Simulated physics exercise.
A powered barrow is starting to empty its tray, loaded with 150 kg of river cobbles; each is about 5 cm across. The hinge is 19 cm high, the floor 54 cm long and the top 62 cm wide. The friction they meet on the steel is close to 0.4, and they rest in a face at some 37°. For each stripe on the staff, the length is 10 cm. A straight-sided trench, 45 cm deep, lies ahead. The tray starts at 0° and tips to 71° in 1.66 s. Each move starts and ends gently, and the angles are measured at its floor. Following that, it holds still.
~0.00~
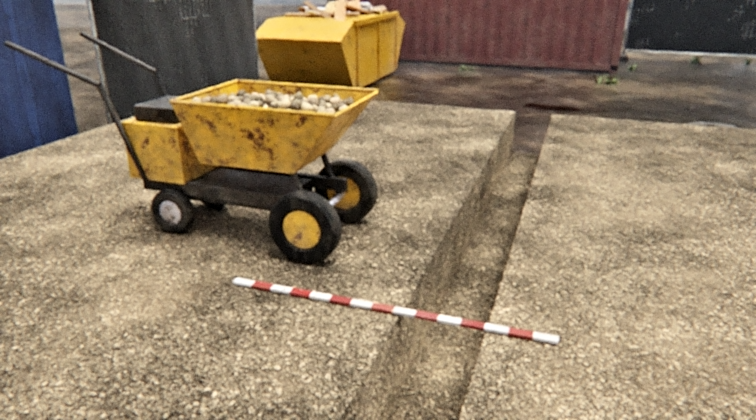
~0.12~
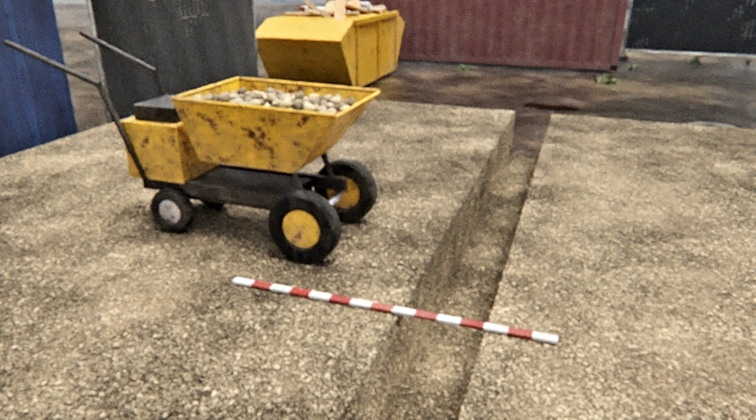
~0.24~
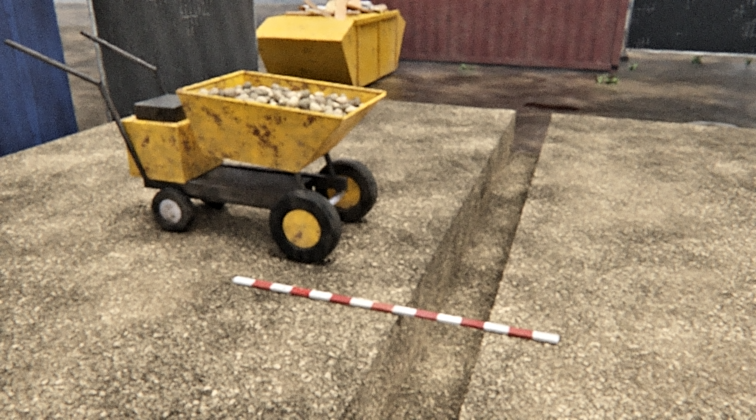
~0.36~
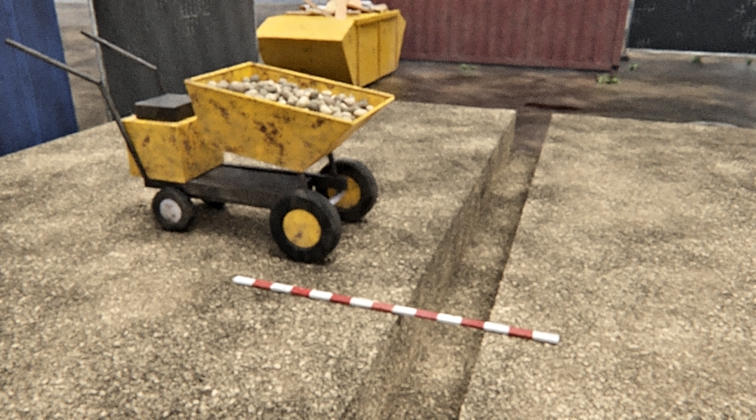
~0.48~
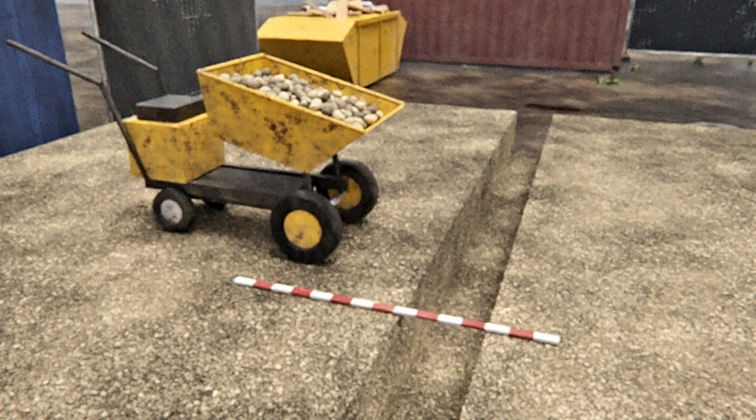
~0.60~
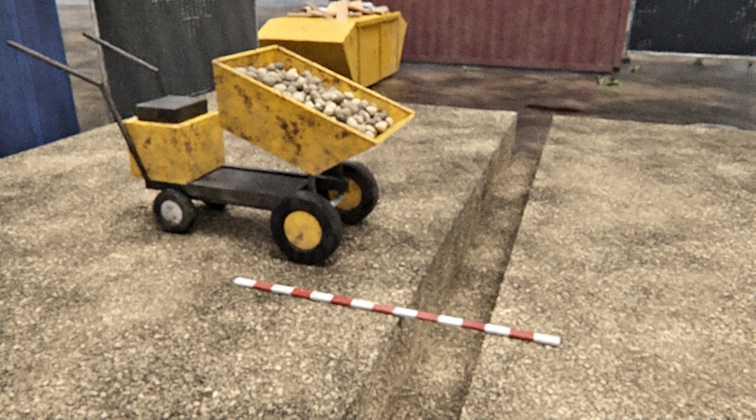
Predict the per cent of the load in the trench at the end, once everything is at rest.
Near 97 per cent.
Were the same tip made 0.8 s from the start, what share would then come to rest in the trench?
Estimate: About 80 %.
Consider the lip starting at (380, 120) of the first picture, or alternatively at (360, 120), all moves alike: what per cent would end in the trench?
Roughly 45 percent for the first, and 70 percent for the second.
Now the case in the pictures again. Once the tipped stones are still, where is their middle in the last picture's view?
Look at roughly (472, 320).
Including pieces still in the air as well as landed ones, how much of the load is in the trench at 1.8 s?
Approx. 50 % of the load.
After 1.2 s the floor is at 60°; 99 % in the tray, 1 % in the trench; the foremost stones are at (442, 213).
After 1.8 s the floor is at 71°; 50 % in the tray, 49 % in the trench, 1 % past the trench; the foremost stones are at (536, 272).
After 2.1 s the floor is at 71°; 23 % in the tray, 74 % in the trench, 3 % past the trench; the foremost stones are at (597, 265).
After 4.1 s the floor is at 71°; 0 % in the tray, 97 % in the trench, 3 % past the trench; the foremost stones are at (636, 264).
